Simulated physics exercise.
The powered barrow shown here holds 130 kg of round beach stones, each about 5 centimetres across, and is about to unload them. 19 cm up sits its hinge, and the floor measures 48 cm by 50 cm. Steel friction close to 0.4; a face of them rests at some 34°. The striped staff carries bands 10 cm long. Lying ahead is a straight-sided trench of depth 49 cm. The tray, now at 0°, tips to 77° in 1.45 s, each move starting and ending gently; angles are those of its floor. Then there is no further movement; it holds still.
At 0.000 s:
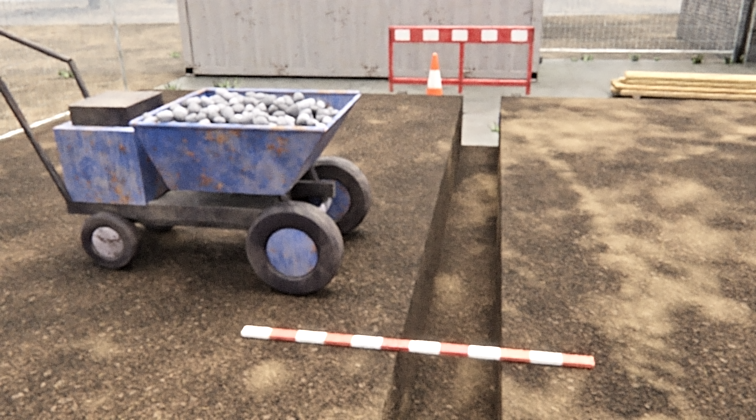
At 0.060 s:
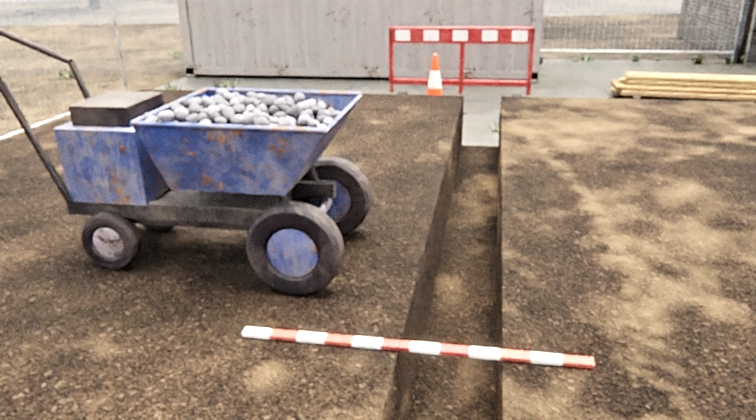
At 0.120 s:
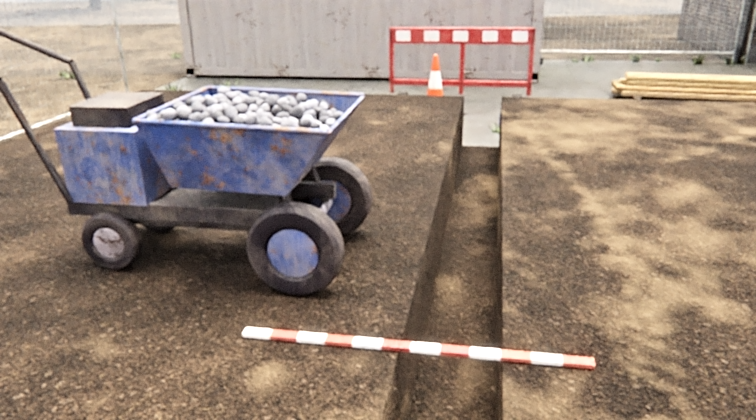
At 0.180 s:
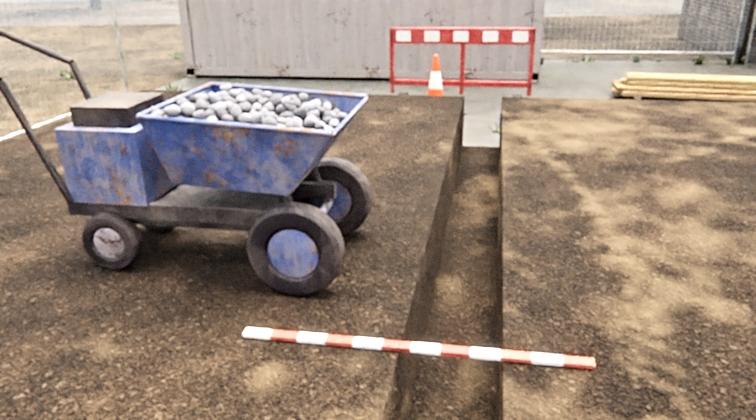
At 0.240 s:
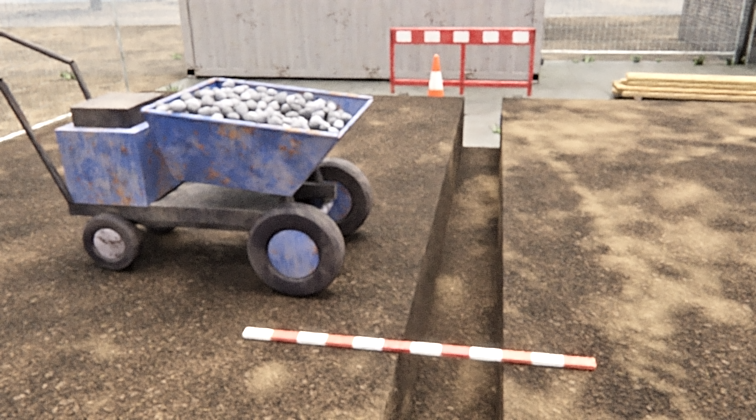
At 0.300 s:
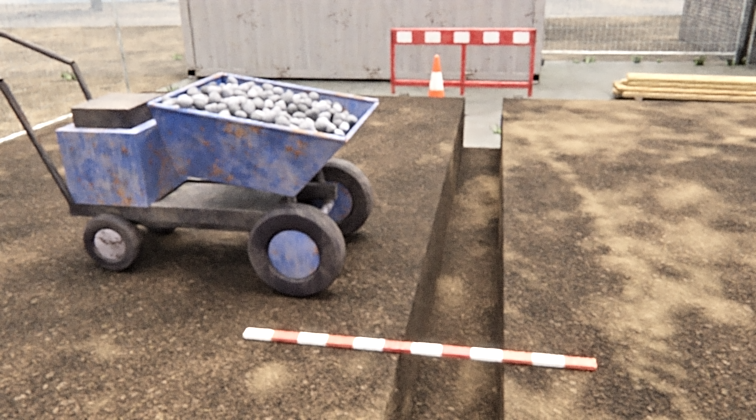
A weathered blue powered barrow with dark wheels, its tray heaped with round grey stones, stands at the left on brown, gritty ground, seen from slightly above by a still camera. A straight-sided trench runs beside it, with a red-and-white staff lying across in front and a barrier, orange cone and grey container behind. The tray starts level, then slowly tilts toward the right, its back edge rising slightly, while the wheels stay put.
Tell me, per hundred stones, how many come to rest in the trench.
87 per hundred.
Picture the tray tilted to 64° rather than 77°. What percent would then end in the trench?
Roughly 85 per cent would end in the trench.
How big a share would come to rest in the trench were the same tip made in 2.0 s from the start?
It would be near 90 percent.
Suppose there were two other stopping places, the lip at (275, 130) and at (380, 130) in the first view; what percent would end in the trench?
Near 95 per cent from the first place, 30 from the second.
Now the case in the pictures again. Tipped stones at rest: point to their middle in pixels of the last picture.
(469, 351).
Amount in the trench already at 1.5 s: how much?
60 per cent or so by then.
After 1.1 s the floor is at 65°; 95 % in the tray, 5 % in the trench; the foremost stones are at (476, 254).
After 1.5 s the floor is at 77°; 29 % in the tray, 59 % in the trench, 12 % past the trench; the foremost stones are at (616, 284).
After 1.9 s the floor is at 77°; 7 % in the tray, 79 % in the trench, 13 % past the trench; the foremost stones are at (686, 282).
After 3.8 s the floor is at 77°; 0 % in the tray, 87 % in the trench, 13 % past the trench; the foremost stones are at (705, 279).
